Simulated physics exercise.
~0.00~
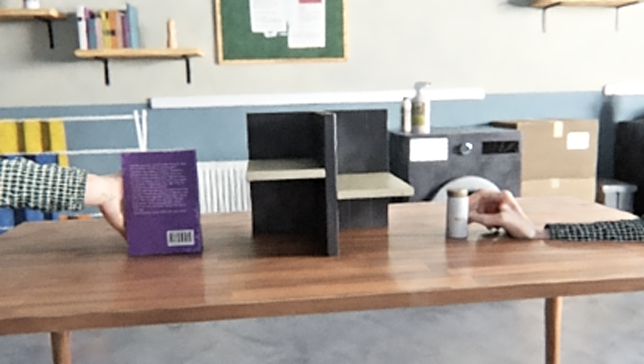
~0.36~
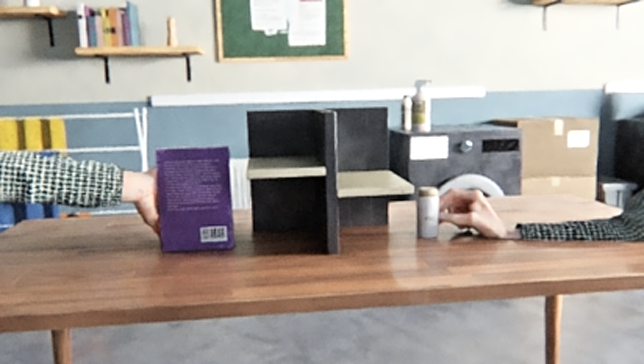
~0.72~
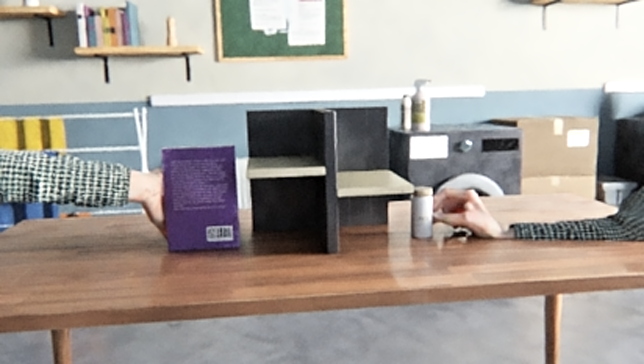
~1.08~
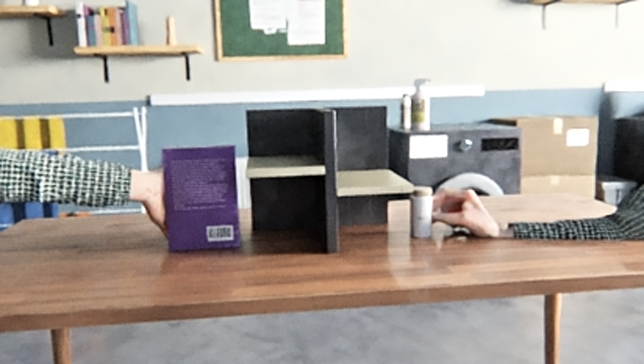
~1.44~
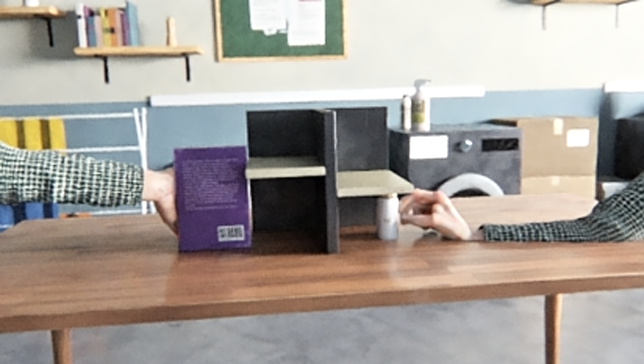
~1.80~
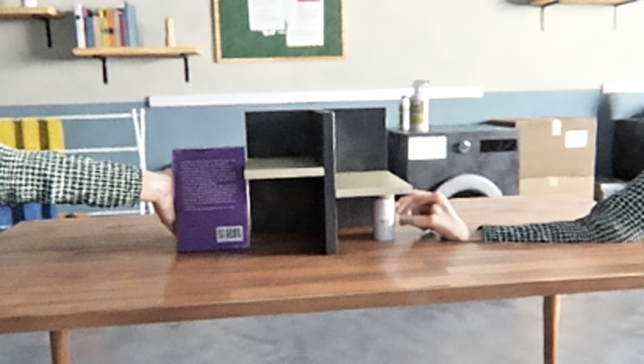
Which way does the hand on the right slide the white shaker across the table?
The hand slides the white shaker to the left, toward the shelf unit and in under its right ledge.
